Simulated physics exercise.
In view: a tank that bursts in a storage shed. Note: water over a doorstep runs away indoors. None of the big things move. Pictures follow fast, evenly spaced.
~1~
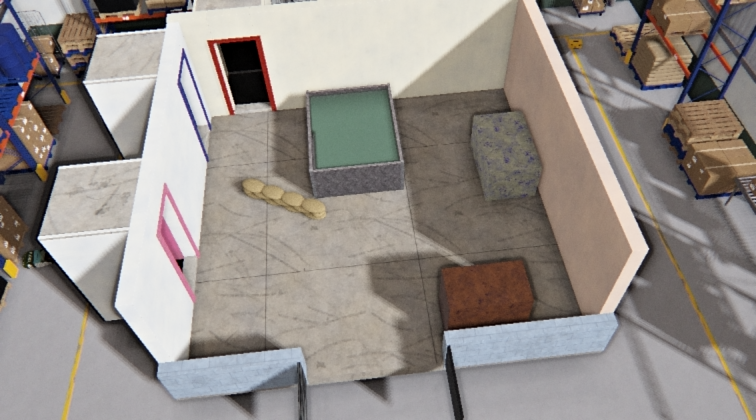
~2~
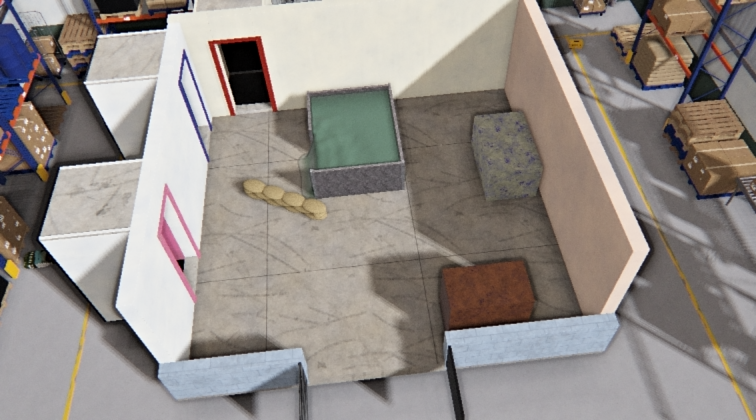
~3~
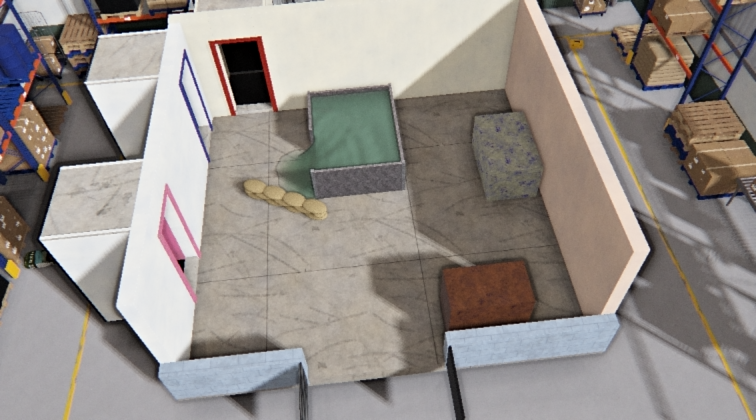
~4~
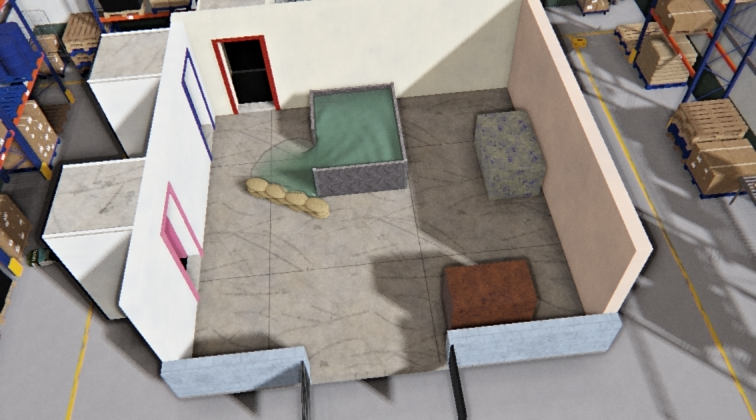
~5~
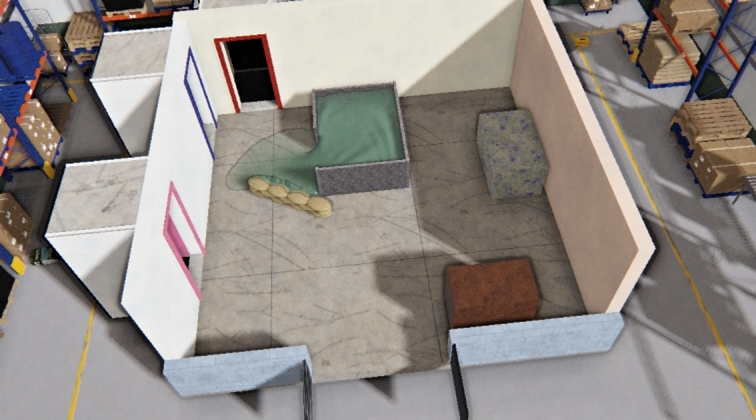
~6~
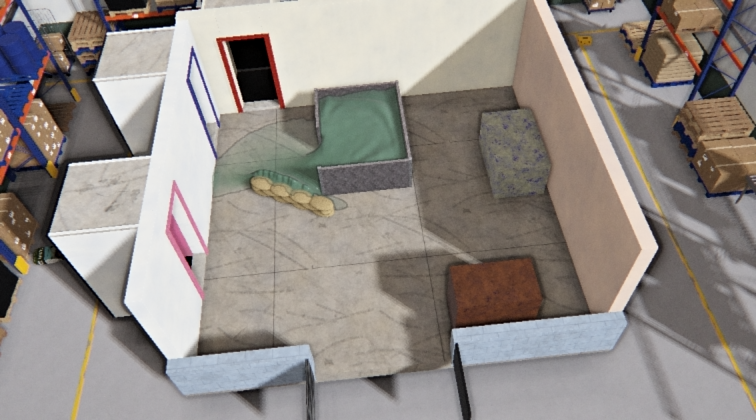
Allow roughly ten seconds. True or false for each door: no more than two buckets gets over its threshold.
The blue door - false; the red door - false; the pink door - true.
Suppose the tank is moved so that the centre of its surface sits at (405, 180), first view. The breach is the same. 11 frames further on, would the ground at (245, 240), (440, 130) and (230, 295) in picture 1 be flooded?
In order, the three spots end up waterlogged, untouched and waterlogged.
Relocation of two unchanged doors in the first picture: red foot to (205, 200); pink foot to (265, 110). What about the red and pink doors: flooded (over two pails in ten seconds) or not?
The red door overflows, and the pink door overflows.
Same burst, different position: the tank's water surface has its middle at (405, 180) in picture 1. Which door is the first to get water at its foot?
First: The door marked pink.
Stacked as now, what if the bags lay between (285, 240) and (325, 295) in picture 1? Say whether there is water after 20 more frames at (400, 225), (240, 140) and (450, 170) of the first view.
Point by point: No flooding; inundated; no flooding.
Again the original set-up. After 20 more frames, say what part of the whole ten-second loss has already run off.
I'd estimate some 40 per cent.
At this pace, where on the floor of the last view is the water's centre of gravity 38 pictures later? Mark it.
Centre of mass: Roughly (333, 175).
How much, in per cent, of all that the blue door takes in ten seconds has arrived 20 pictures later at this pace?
About 80 per cent.
A moment on, water covers 20 % of the floor; the blue door under two buckets in, the red door wet at the sill, nothing in, the pink door not reached.
Next, water covers 35 % of the floor; the blue door over two buckets in, the red door under two buckets in, the pink door wet at the sill, nothing in.
Then, water covers 50 % of the floor; the blue door far over two buckets in, the red door far over two buckets in, the pink door wet at the sill, nothing in.
Later, water covers 80 % of the floor; the blue door far over two buckets in, the red door far over two buckets in, the pink door wet at the sill, nothing in.
In the end, water covers 95 % of the floor; the blue door far over two buckets in, the red door far over two buckets in, the pink door wet at the sill, nothing in.
